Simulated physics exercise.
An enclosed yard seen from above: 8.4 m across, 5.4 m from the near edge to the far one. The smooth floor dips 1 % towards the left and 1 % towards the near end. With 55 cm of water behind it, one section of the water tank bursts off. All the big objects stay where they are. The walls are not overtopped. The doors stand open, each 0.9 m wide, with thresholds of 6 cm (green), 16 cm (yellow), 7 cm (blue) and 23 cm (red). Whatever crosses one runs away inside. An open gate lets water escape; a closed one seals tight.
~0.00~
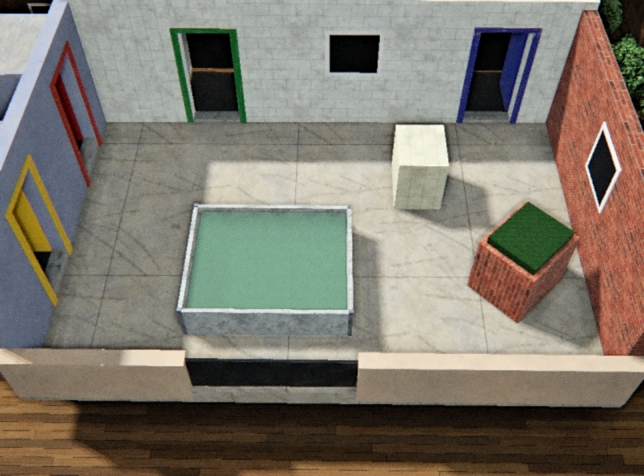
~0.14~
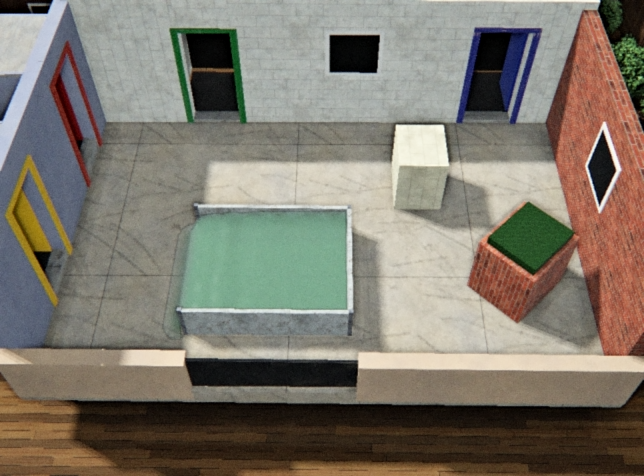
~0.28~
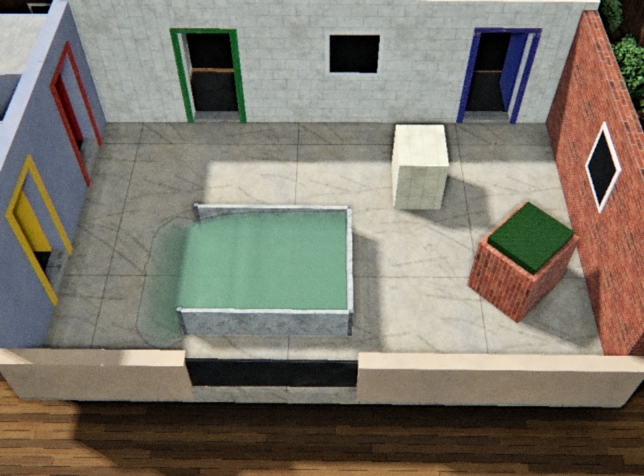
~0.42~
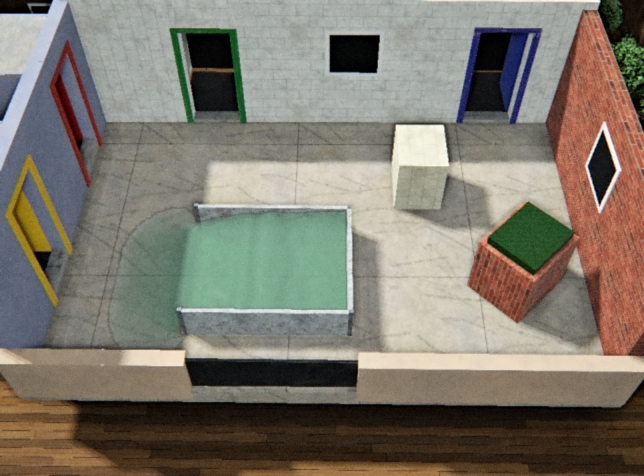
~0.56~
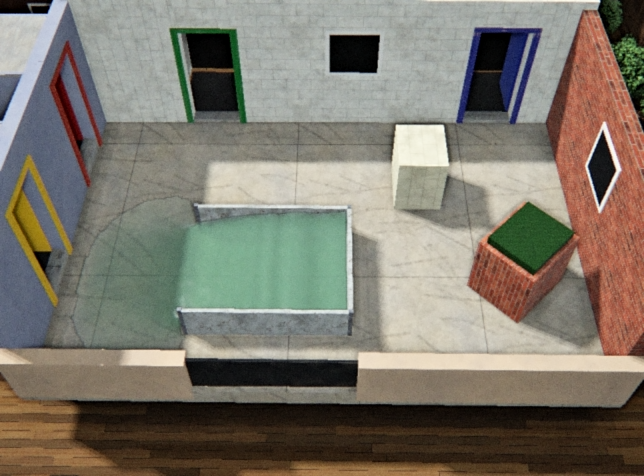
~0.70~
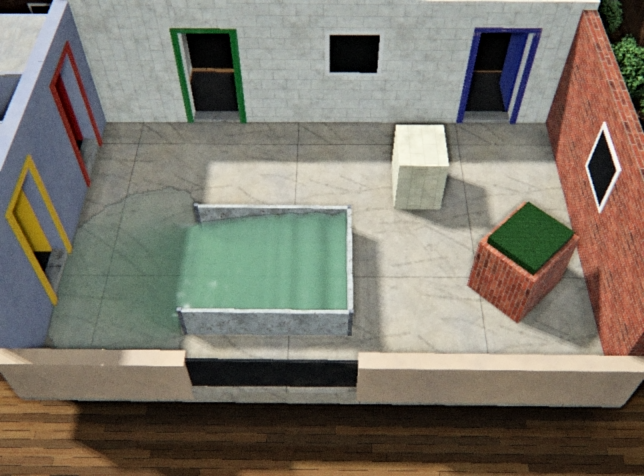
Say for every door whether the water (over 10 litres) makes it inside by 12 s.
Door by door: At the green door it exceeds the limit; at the yellow door it passes the limit; at the blue door it stays under the limit; at the red door it does not reach the limit.
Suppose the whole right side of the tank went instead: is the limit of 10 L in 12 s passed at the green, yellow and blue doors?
Against that limit: Green under, yellow under, blue over.
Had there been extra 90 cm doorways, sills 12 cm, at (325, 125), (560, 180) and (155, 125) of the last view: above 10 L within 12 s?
In turn: Under, not over, over.
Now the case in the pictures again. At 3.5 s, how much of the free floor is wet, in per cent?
Near 35 per cent is wet.
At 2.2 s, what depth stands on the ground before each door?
In cm: Green 0, yellow 36, blue 0, red 13.
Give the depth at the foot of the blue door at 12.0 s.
About 3.5 cm.
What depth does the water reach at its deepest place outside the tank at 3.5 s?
About 29 cm.
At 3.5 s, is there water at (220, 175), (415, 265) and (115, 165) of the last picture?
In turn: Dry, not reached, wet.
After 1.4 s water covers 20 % of the floor and is deepest (39 cm) near (36, 375); green door not reached, yellow door 37 cm at the sill, 61 L in, blue door not reached, red door not reached.
After 2.2 s water covers 25 % of the floor and is deepest (41 cm) near (57, 303); green door not reached, yellow door 36 cm at the sill, 162 L in, blue door not reached, red door 13 cm at the sill, 0 L in.
After 3.5 s water covers 35 % of the floor and is deepest (29 cm) near (36, 375); green door 7 cm at the sill, 0 L in, yellow door 27 cm at the sill, 288 L in, blue door not reached, red door 12 cm at the sill, 0 L in.
After 7.0 s water covers 80 % of the floor and is deepest (14 cm) near (587, 379); green door 8 cm at the sill, 17 L in, yellow door 11 cm at the sill, 322 L in, blue door 1 cm at the sill, 0 L in, red door 13 cm at the sill, 0 L in.
After 12.0 s water covers 100 % of the floor and is deepest (12 cm) near (36, 375); green door 3 cm at the sill, 21 L in, yellow door 8 cm at the sill, 322 L in, blue door 4 cm at the sill, 0 L in, red door 6 cm at the sill, 0 L in.
